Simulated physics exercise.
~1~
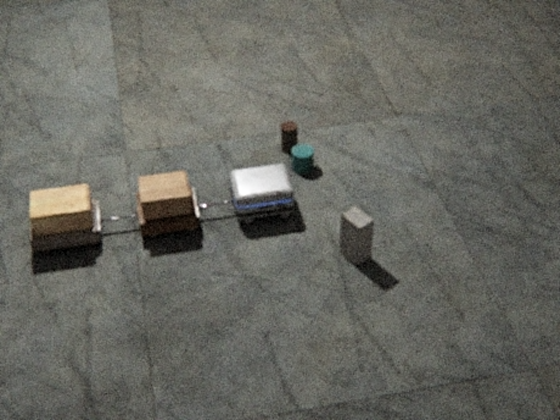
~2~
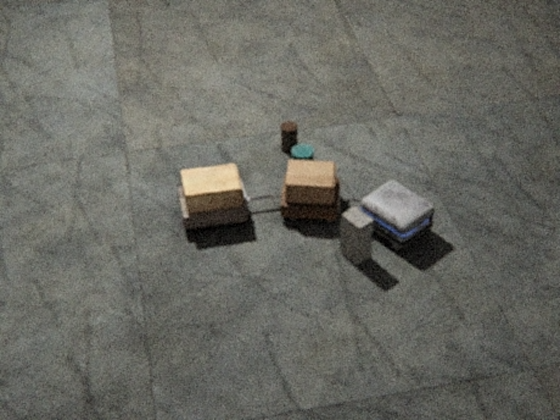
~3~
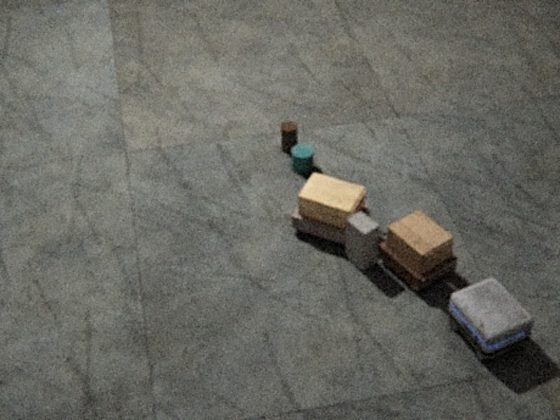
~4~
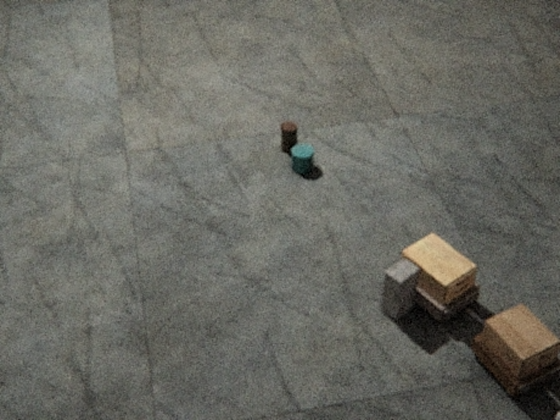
On a grey floor, a tug tows two carts rightward and down, displacing a white box.
